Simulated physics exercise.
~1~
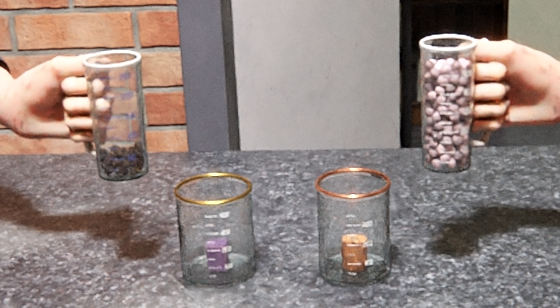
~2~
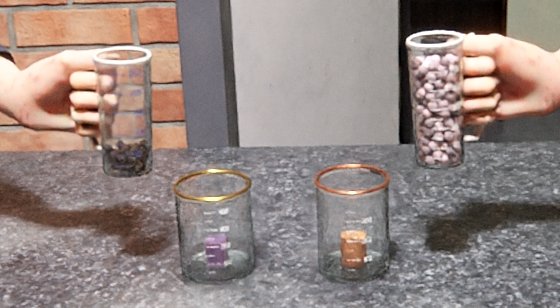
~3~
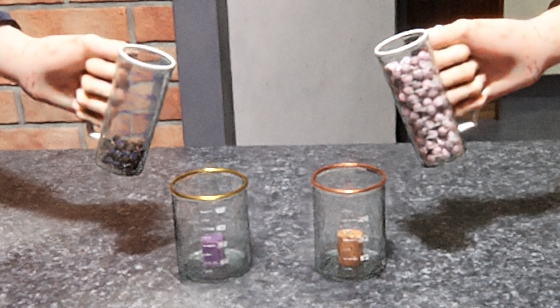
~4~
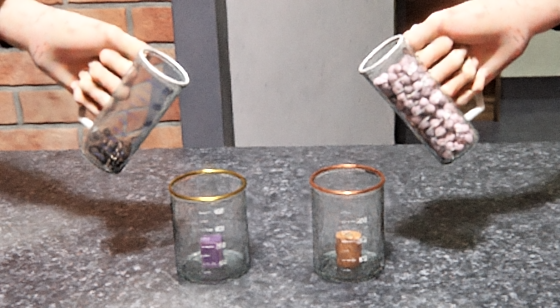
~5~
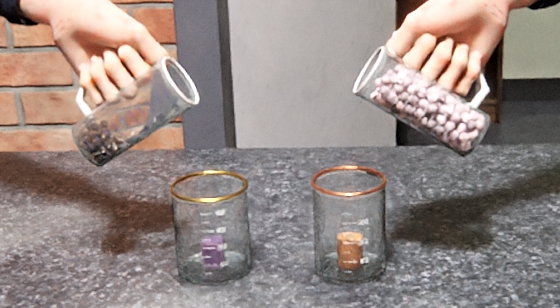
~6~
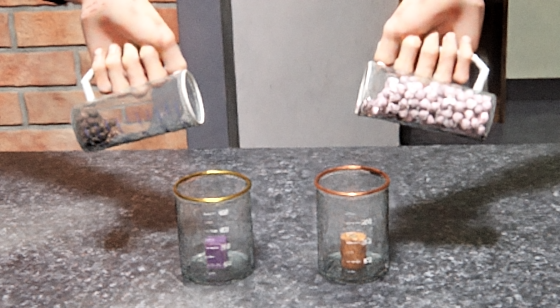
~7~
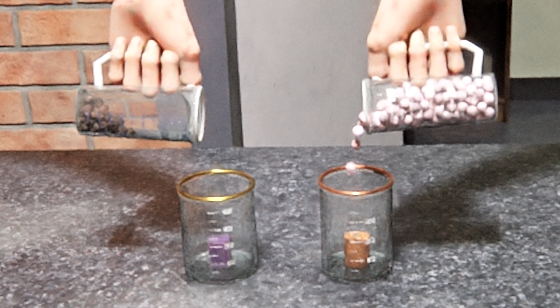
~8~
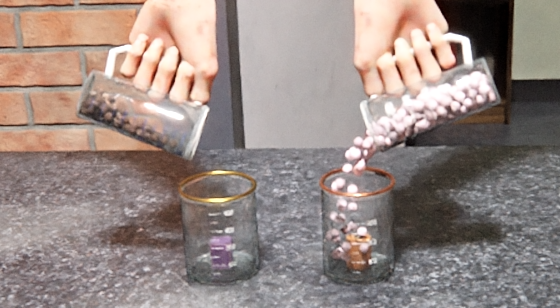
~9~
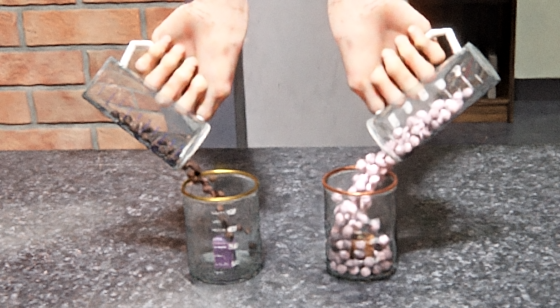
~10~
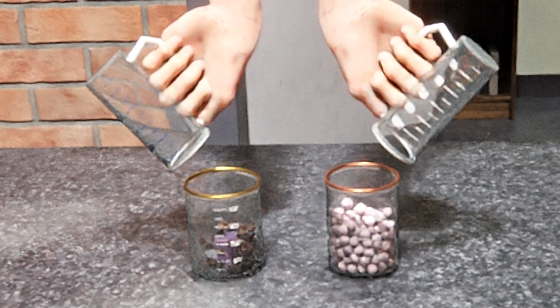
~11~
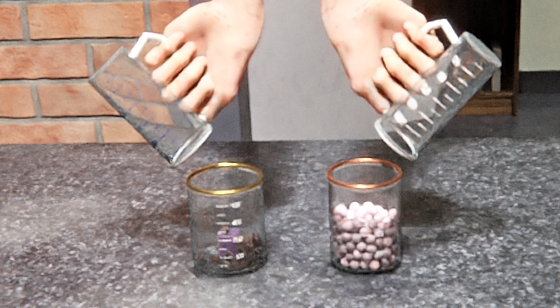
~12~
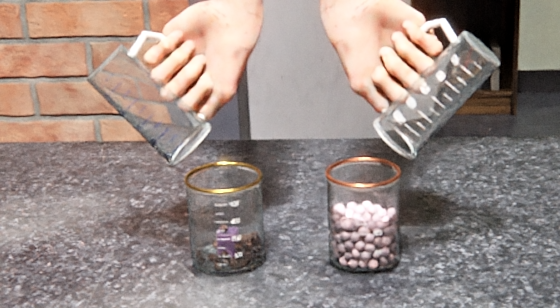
At the start, two hands hold glass cups upright above a speckled gray counter, the left with a small amount of dark pieces and the right nearly full of pale pink ones. Below stand a gold-rimmed beaker with a purple object and a copper-rimmed beaker with an orange object. The hands tip the cups inward until they lie on their sides. Pink pieces begin falling first, then dark pieces slide out on the left. Both cups empty and stay tilted downward. Finally, the pink pieces cover the orange object, while the purple one still shows among the shallow dark pieces.
